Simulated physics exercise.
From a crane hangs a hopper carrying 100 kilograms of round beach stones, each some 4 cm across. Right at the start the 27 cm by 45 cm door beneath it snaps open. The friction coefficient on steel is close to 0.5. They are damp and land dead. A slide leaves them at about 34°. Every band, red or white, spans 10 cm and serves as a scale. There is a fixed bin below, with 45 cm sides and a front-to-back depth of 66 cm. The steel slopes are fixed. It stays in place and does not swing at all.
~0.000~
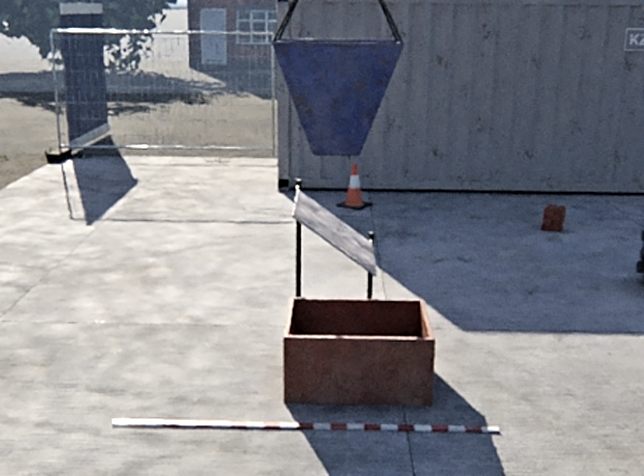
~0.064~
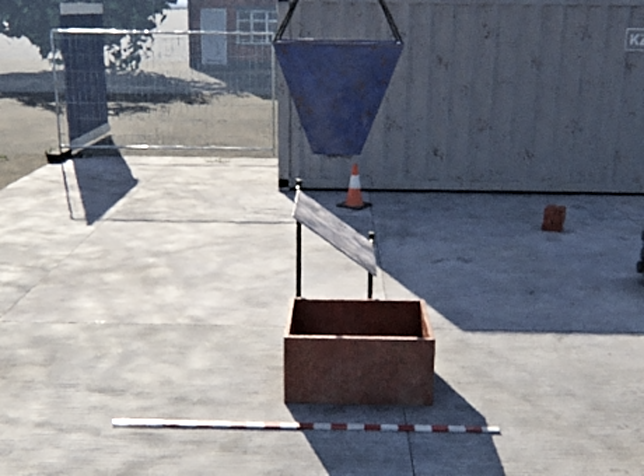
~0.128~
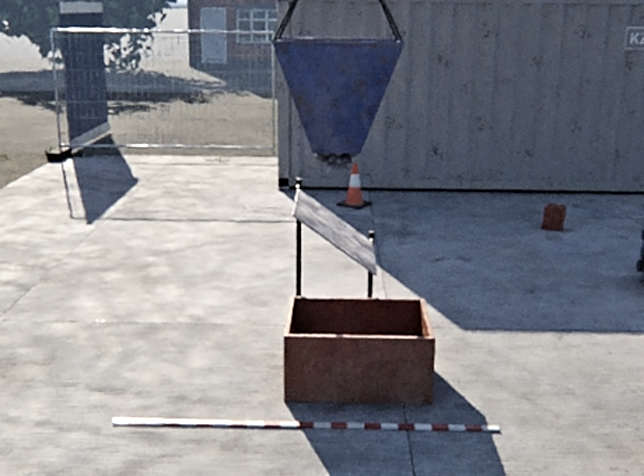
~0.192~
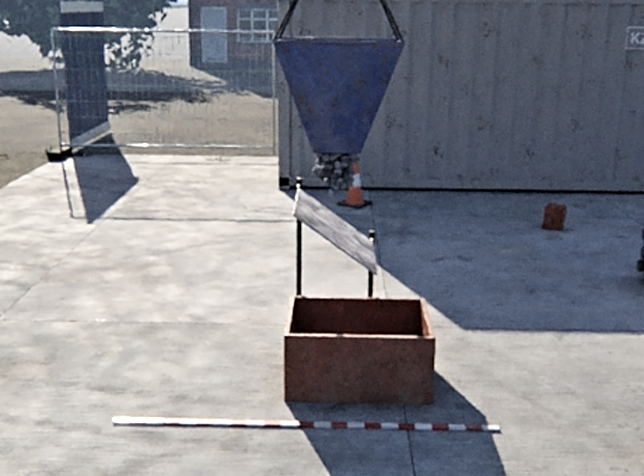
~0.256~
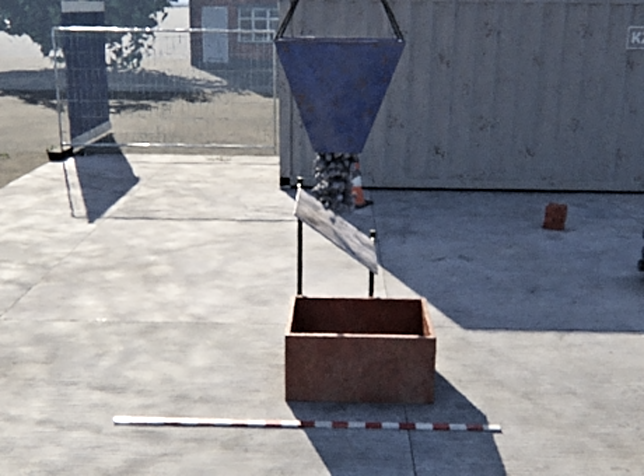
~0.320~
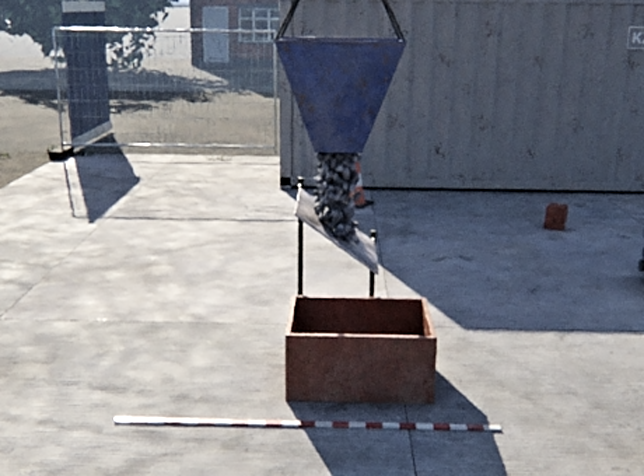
Dark grey stones drop in a thickening stream from the bottom of a blue, tapering hopper hung on straps, and in the latest view they reach the tilted board below and slide down it to the right. Beneath stands an open reddish-brown box, with a red-and-white striped pole before it and an orange cone behind. The steady, slightly raised view shows a sunlit concrete yard with a grey container and mesh fence.
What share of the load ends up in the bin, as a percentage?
30 %.
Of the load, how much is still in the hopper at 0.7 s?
Some 0 per cent is still held.
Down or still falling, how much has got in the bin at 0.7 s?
Share: Around 35 %.
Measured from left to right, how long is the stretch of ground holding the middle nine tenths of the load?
It spans roughly 150 centimetres.
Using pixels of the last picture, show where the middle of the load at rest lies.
Middle of load approx at pixel (462, 378).
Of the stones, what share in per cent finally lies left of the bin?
About 0 per cent.
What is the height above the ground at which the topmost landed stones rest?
Max stone height at rest approx 16 cm.
After 0.7 s, 0 % in the hopper, 44 % on the steel, 36 % falling or lying in the bin, 20 % falling or lying beside or right of the bin; the stones farthest right are at (478, 373).
After 1.1 s, 0 % in the hopper, 5 % on the steel, 30 % falling or lying in the bin, 65 % falling or lying beside or right of the bin; the stones farthest right are at (572, 379).
After 1.7 s, 0 % in the hopper, 30 % falling or lying in the bin, 70 % falling or lying beside or right of the bin.
After 2.6 s, 0 % in the hopper, 30 % falling or lying in the bin, 70 % falling or lying beside or right of the bin.
After 4.5 s, 0 % in the hopper, 30 % in the bin, 70 % beside or right of the bin.
